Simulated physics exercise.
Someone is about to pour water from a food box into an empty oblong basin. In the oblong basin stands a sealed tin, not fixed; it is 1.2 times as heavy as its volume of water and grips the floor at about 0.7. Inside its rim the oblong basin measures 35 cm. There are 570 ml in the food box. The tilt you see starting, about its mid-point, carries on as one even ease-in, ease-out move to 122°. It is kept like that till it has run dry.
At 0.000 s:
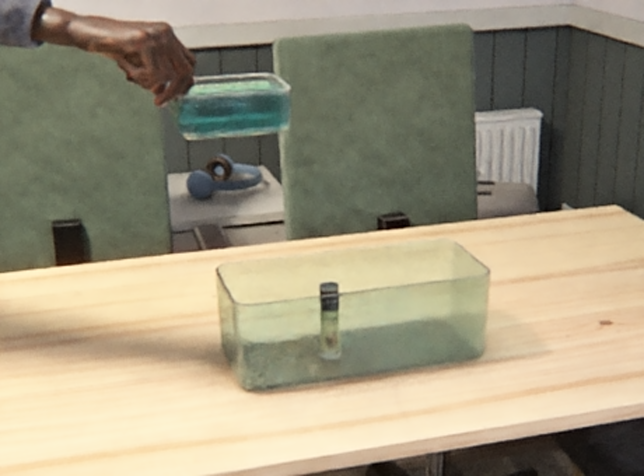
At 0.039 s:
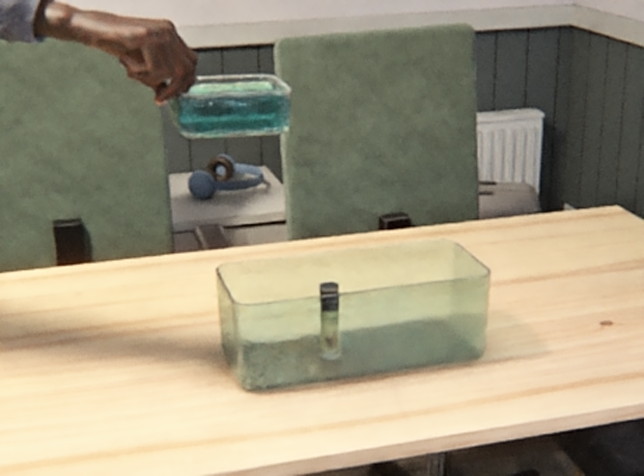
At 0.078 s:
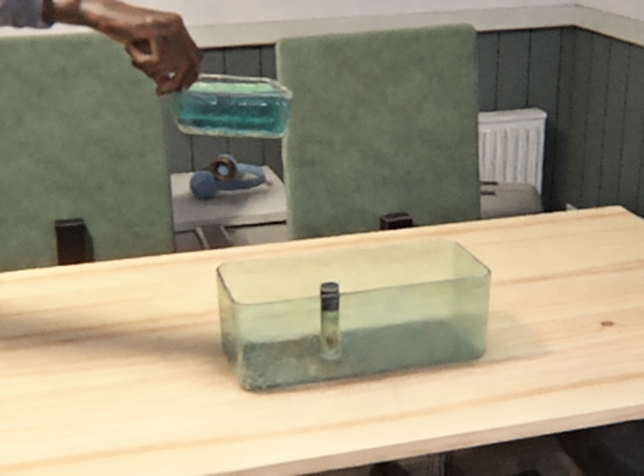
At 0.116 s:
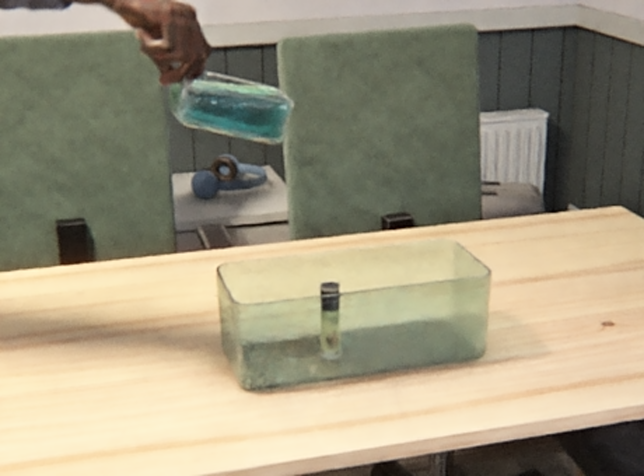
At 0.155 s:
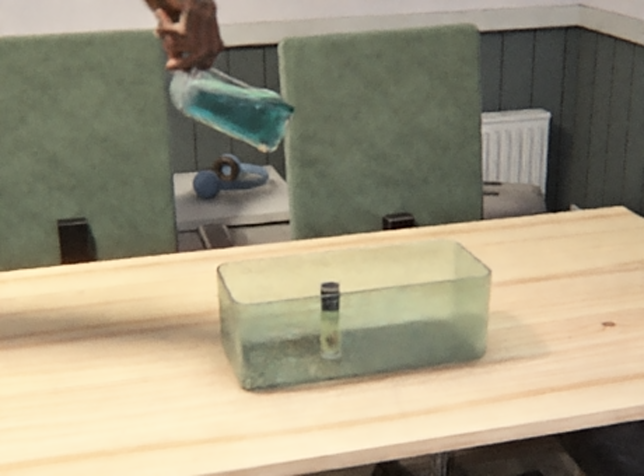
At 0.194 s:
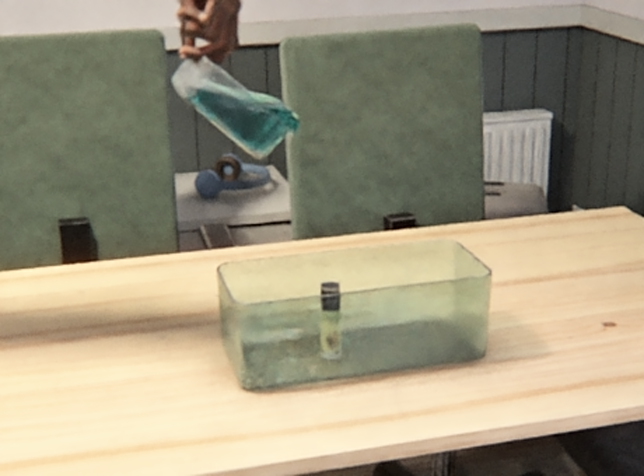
A clear food box of blue-green water, held up by someone's hand above a pale wooden table, tilted slowly and then steeply down to the right, over an oblong basin with a small tin inside.
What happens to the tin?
It remains upright.
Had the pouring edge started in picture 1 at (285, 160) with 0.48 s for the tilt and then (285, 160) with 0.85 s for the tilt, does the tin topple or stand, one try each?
First it topples; then it remains upright.
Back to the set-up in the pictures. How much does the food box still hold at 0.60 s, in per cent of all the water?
Some 0 per cent.
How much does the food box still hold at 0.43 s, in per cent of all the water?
Near 8 in a hundred.
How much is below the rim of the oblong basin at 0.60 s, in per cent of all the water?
Near 90 in a hundred.
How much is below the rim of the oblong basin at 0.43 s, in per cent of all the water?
Some 28 per cent.
Then, 0.43 s in, the tilt is 119° and 8 per cent is still to pour; the tin stands where it began.
Then, 0.60 s in, the tilt is 122° and 0 per cent is still to pour; the tin stands where it began.
Then, 0.78 s in, the tilt is 122° and 0 per cent is still to pour; the tin stands where it began.
Then, 0.98 s in, the tilt is 122° and 0 per cent is still to pour; the tin stands where it began.
Finally, the tin stands where it began.
